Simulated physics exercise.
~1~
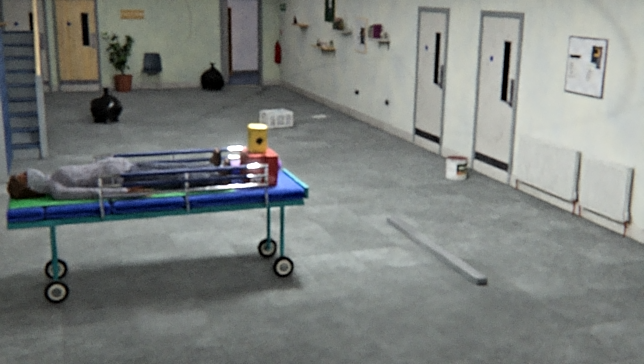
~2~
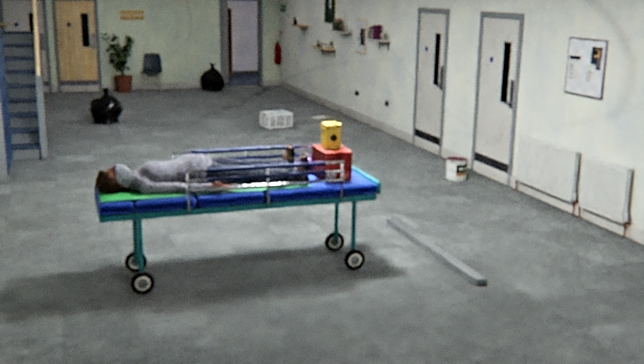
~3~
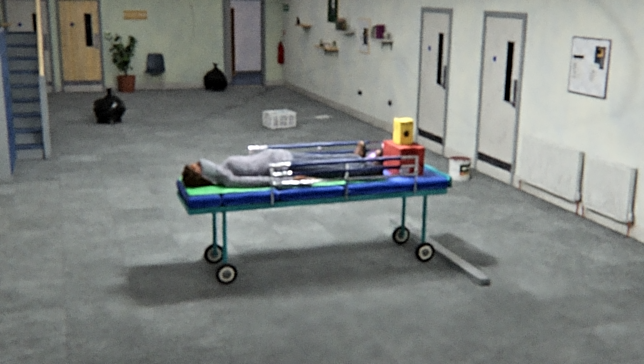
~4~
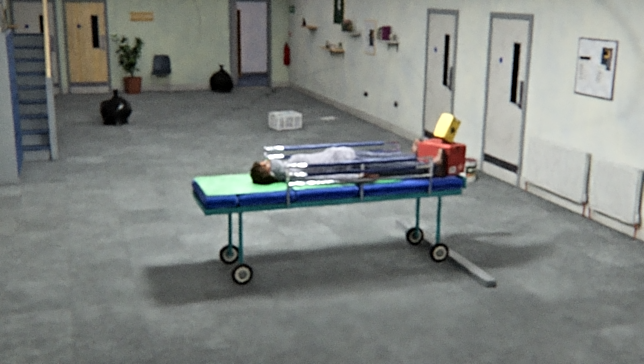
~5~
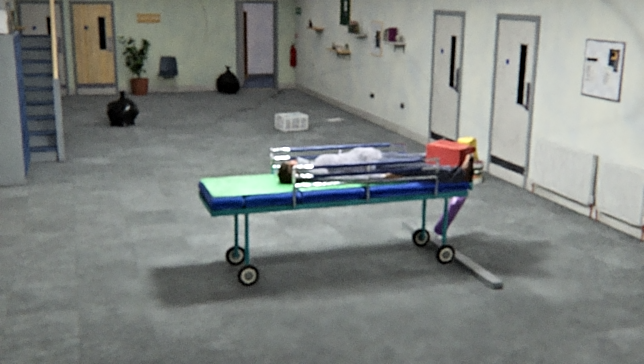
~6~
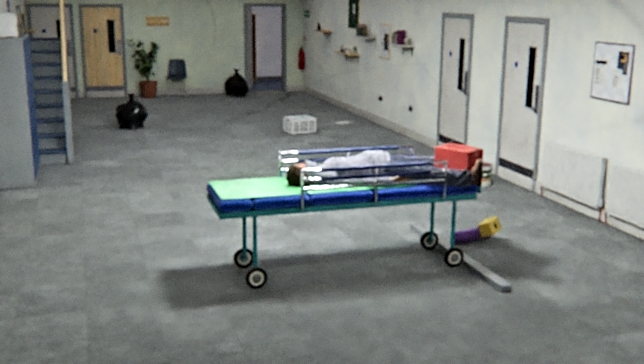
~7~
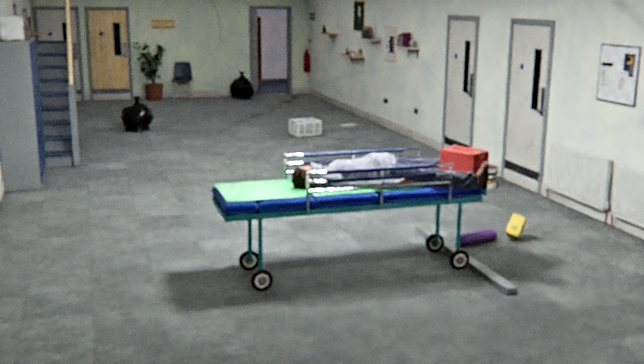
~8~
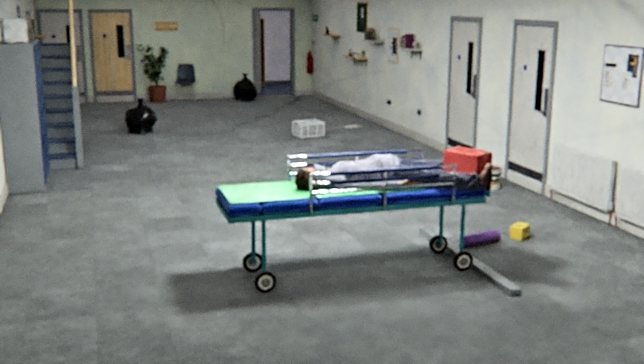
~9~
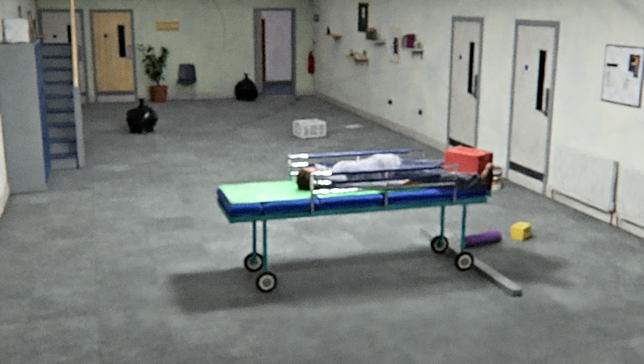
A limp person in grey lies face up on a blue and green trolley, seen from slightly above in a pale room with doors along the right wall. A red holdall sits at the foot end with a yellow object upright on it. The trolley rolls right and stops abruptly near a low grey sill on the floor, and the person slides towards the foot end. The yellow object tips and falls off, and a purple cylinder drops too. Both come to rest on the floor at right, while the person and red holdall stay aboard.
